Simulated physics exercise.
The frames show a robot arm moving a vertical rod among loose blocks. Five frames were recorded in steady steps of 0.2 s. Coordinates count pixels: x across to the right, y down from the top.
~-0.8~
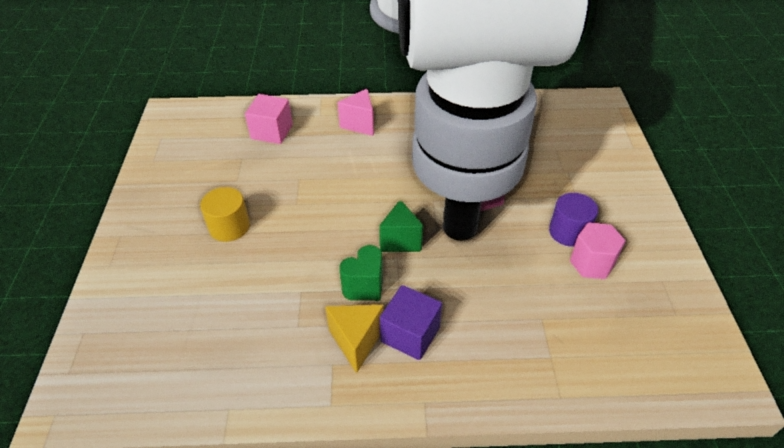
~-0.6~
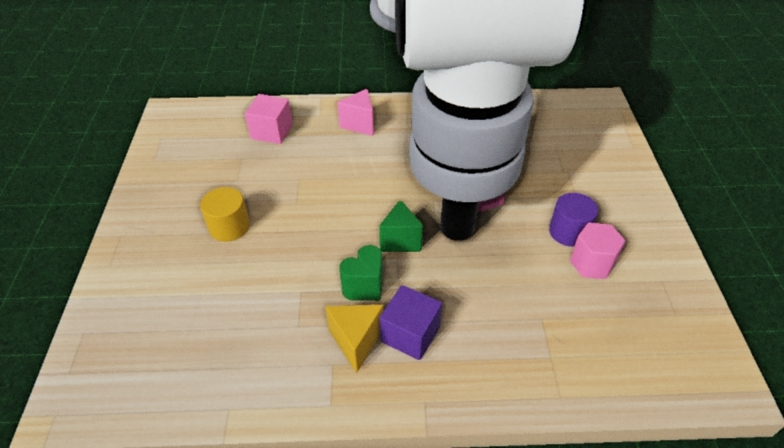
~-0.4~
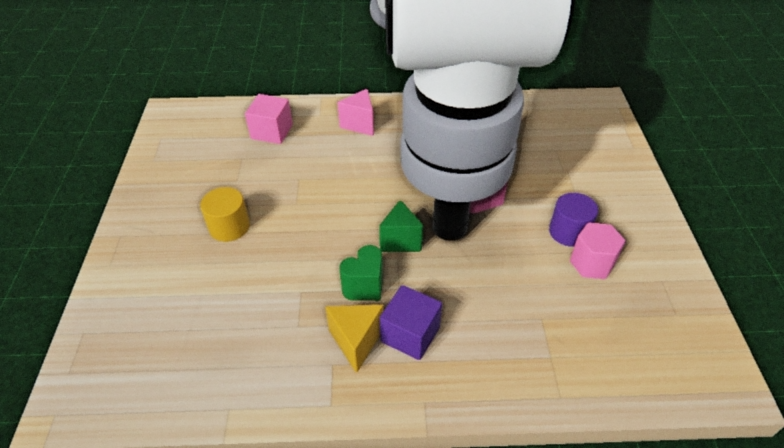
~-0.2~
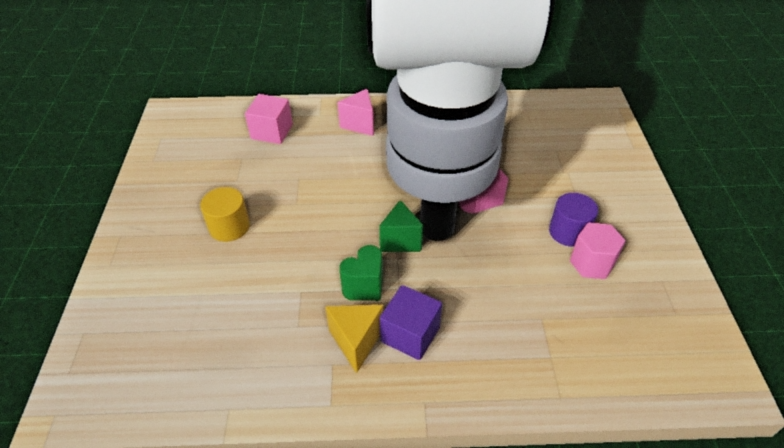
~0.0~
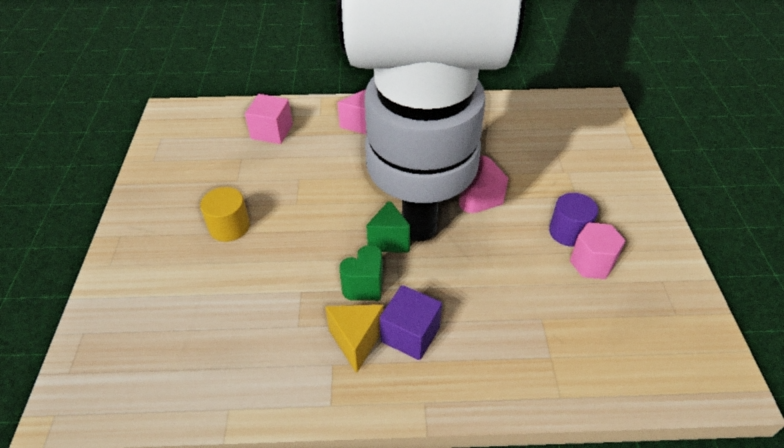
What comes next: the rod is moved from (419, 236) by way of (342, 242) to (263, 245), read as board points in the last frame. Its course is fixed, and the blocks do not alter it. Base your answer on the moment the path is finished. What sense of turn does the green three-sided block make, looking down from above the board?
From above, it turns clockwise.
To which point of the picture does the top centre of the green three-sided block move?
It ends at (224, 224).
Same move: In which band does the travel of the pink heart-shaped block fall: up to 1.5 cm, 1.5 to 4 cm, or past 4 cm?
The answer will be the short band, under 1.5 cm.
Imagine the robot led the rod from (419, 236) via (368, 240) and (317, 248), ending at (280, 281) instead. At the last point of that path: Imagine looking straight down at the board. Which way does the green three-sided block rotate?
Seen from above, clockwise.
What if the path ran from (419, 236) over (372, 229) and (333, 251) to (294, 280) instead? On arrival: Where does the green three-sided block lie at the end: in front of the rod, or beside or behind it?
Expect to find it ahead of the rod.
What follows on the original path. One third of the way, rod at (366, 234); green three-sided block at (333, 219), turned 15° clockwise.
Two thirds of the way, rod at (314, 237); green three-sided block at (279, 222), turned 15° clockwise.
At the end, rod at (262, 239); yellow circular block at (217, 199); green heart-shaped block in place; green three-sided block at (224, 224), turned 20° clockwise; pink heart-shaped block in place.
